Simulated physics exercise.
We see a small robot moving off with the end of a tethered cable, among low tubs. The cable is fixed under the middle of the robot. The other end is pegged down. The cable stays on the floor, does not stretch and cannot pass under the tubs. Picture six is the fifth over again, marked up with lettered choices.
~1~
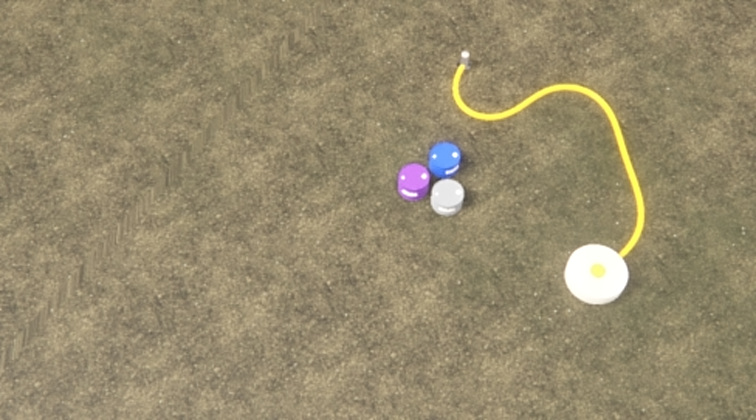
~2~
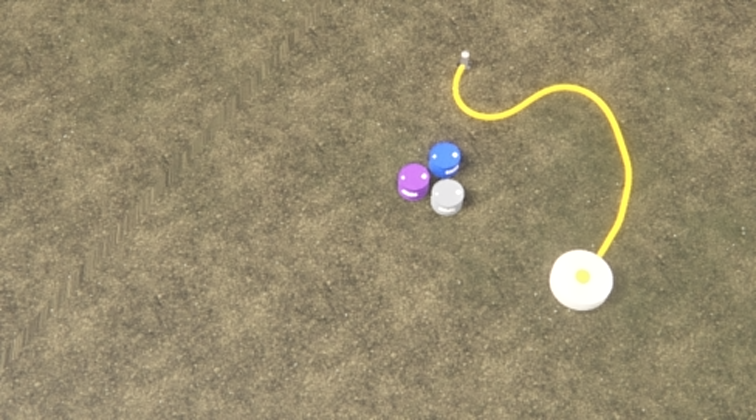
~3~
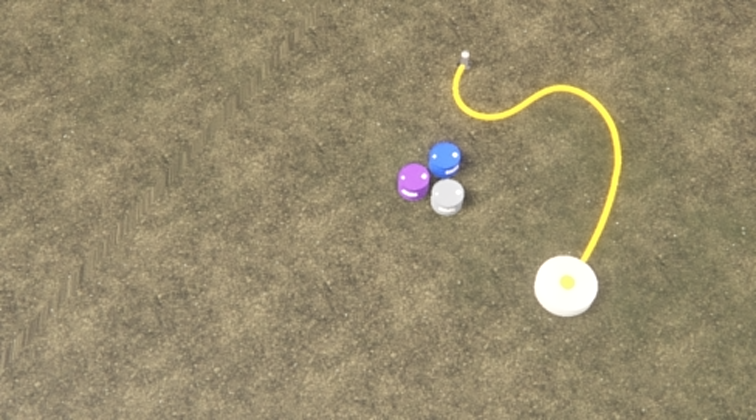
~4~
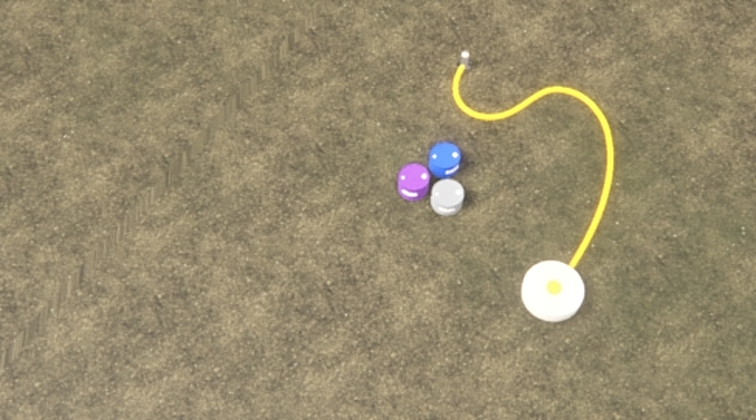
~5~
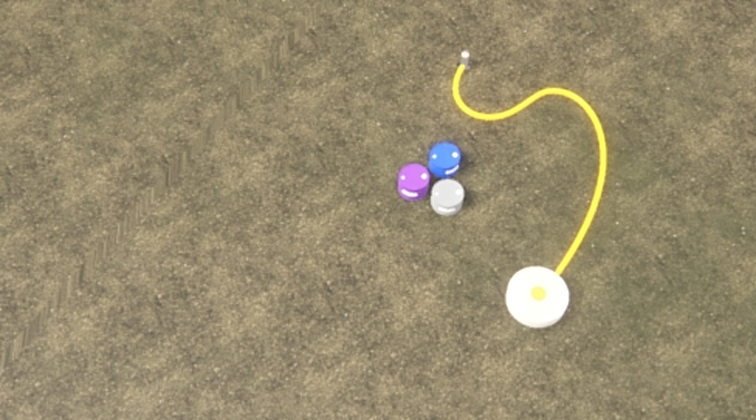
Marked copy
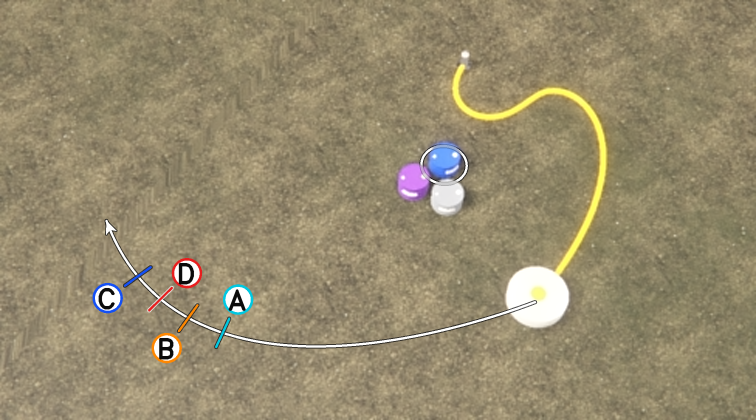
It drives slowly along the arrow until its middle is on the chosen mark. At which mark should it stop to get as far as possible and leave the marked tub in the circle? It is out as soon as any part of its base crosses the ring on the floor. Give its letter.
D is the last safe stop.
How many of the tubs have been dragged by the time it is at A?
By then, none.
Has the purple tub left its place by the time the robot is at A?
By then, no.
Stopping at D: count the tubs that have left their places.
By then, two.
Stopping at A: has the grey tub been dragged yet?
By then, no.
On the marked copy, A at (223, 333); B at (188, 318); C at (138, 276); D at (161, 299); the ring at (444, 165); the route from (535, 302) via (285, 345) to (106, 221).
With D. Early on, robot (405, 334); blue tub (445, 160).
Further on, robot (262, 339); blue tub (445, 160).
At the end, robot (158, 295); blue tub (444, 160); purple tub (398, 174); grey tub (426, 184); the blue tub is still in its ring.
As for the rest, A is safe but short; B is safe but short; C drags the ringed tub to (431, 153).
